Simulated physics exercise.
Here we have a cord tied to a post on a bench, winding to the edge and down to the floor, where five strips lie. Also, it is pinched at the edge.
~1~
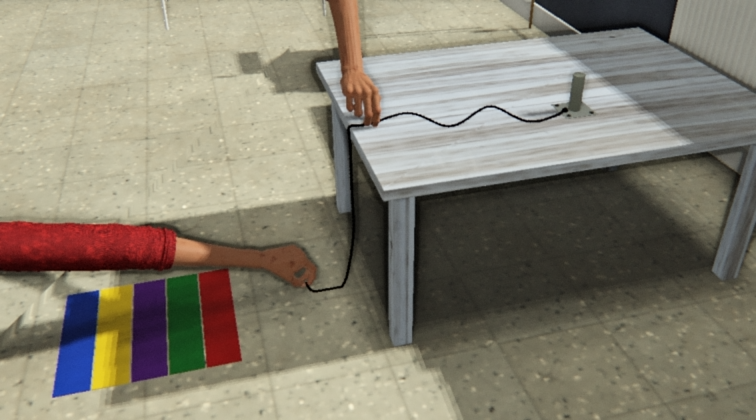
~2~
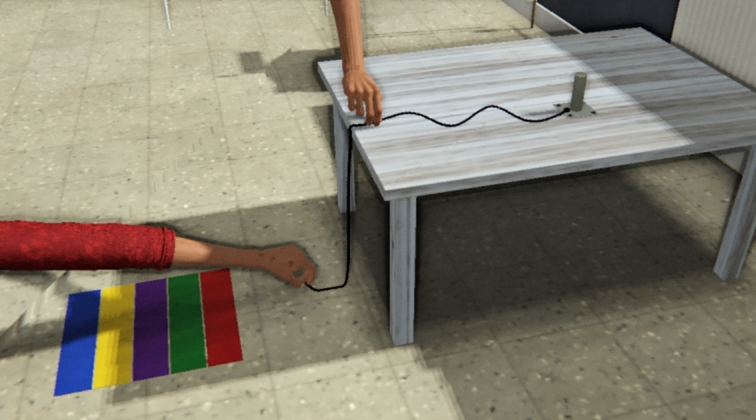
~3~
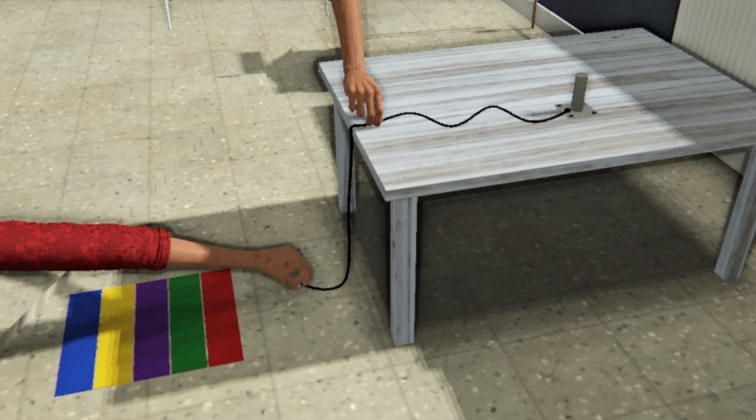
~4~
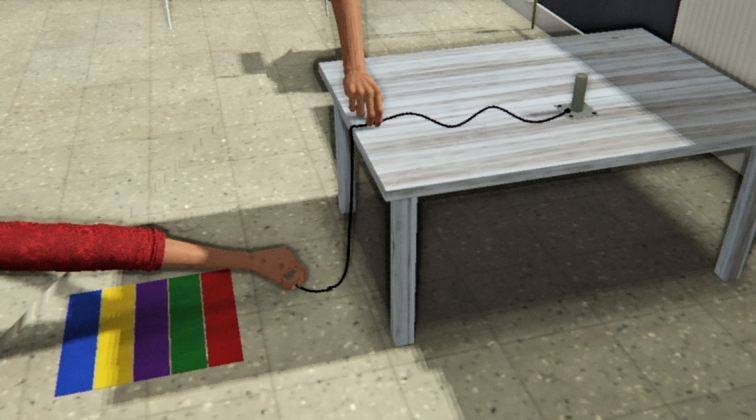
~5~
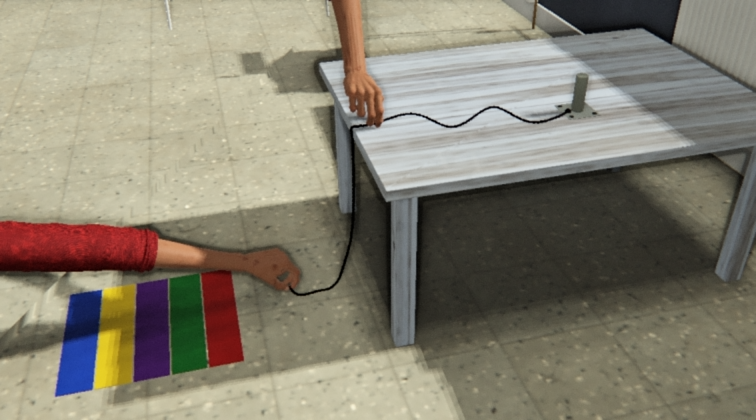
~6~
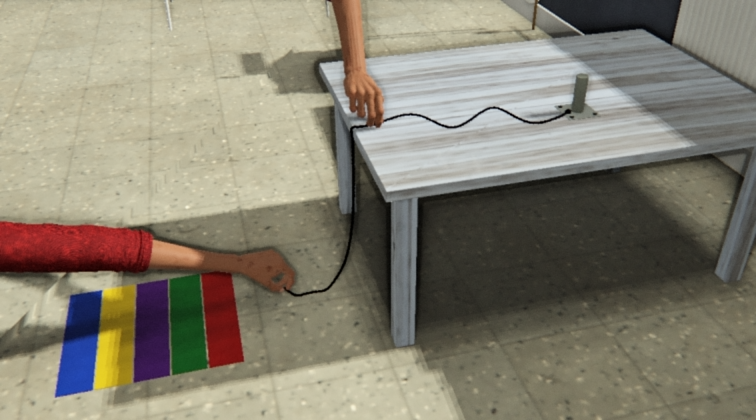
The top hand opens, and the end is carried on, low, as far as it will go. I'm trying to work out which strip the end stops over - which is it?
It stops over the yellow one.
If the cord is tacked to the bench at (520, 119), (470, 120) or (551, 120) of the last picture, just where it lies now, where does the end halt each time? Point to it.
Readings in order - (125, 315), (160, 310), (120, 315).
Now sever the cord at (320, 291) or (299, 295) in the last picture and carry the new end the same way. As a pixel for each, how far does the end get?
First try near (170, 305), second near (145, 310).
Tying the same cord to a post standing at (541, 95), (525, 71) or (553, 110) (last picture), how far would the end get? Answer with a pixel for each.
About (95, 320), (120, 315) and (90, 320).
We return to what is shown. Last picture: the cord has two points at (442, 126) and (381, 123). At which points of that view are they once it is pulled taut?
About (399, 127), and the other about (328, 155).
Soon after, end near (169, 308); over green.
Then, end near (135, 314); over purple.
At full stretch, end near (115, 317); over yellow. It halts on the yellow strip.
